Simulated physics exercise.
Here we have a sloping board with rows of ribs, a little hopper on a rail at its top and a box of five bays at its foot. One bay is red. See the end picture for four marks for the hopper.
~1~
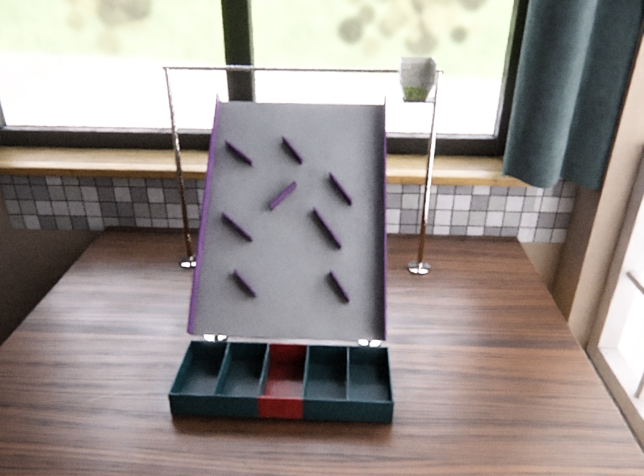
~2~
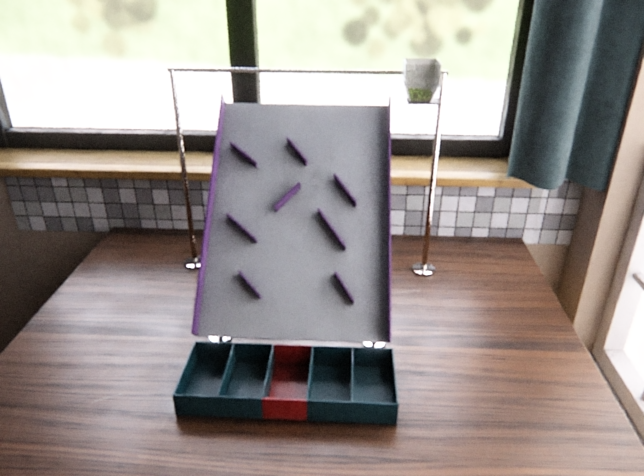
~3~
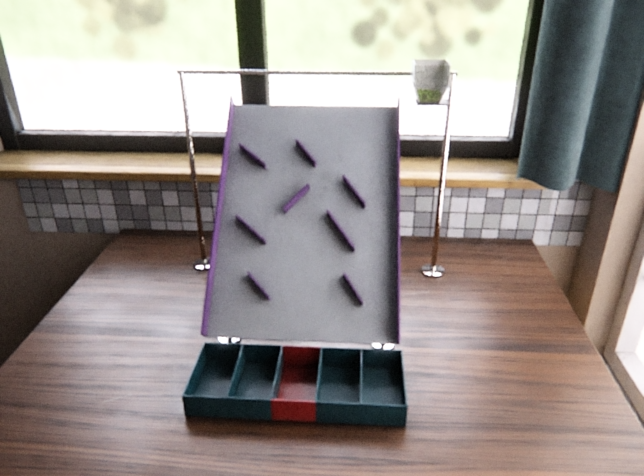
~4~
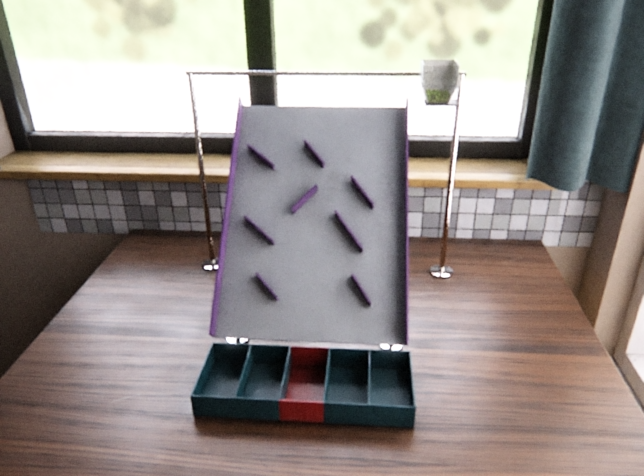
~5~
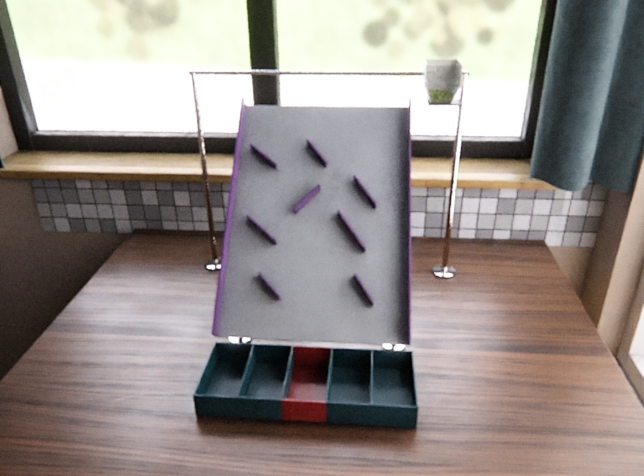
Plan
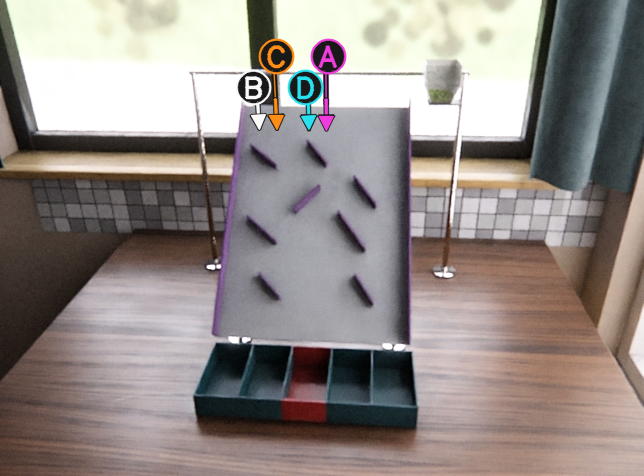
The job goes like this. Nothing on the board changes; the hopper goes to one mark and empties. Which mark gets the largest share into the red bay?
C is best.
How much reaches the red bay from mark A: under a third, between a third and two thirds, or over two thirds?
It is under a third.
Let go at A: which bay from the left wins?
It is the fifth one.
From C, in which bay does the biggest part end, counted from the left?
It is the third one.
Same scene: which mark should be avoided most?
That is mark A.
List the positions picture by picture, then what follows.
The first frame shows hopper near (414, 94), dried peas, door shut.
The second frame shows ribs (230, 141) to (255, 162), (287, 137) to (306, 160), (275, 207) to (299, 182).
The third frame shows ribs (343, 175) to (365, 203), (236, 215) to (264, 240), (327, 210) to (354, 248).
The fourth frame shows ribs (256, 272) to (277, 297), (352, 274) to (371, 303).
The fifth frame shows red bay near (304, 409), number 3 of 5 from the left.
On the marked copy, mark A meets the board at (326, 125); mark B meets the board at (259, 124); mark C meets the board at (276, 124); mark D meets the board at (308, 124).
If A is chosen, a small share in the red bay, the bulk in other bays.
If B is chosen, close to half in the red bay, close to half in other bays.
If C is chosen, the bulk in the red bay, a small share in other bays, only a few outside the box.
If D is chosen, close to a quarter in the red bay, close to two thirds in other bays, only a few outside the box.
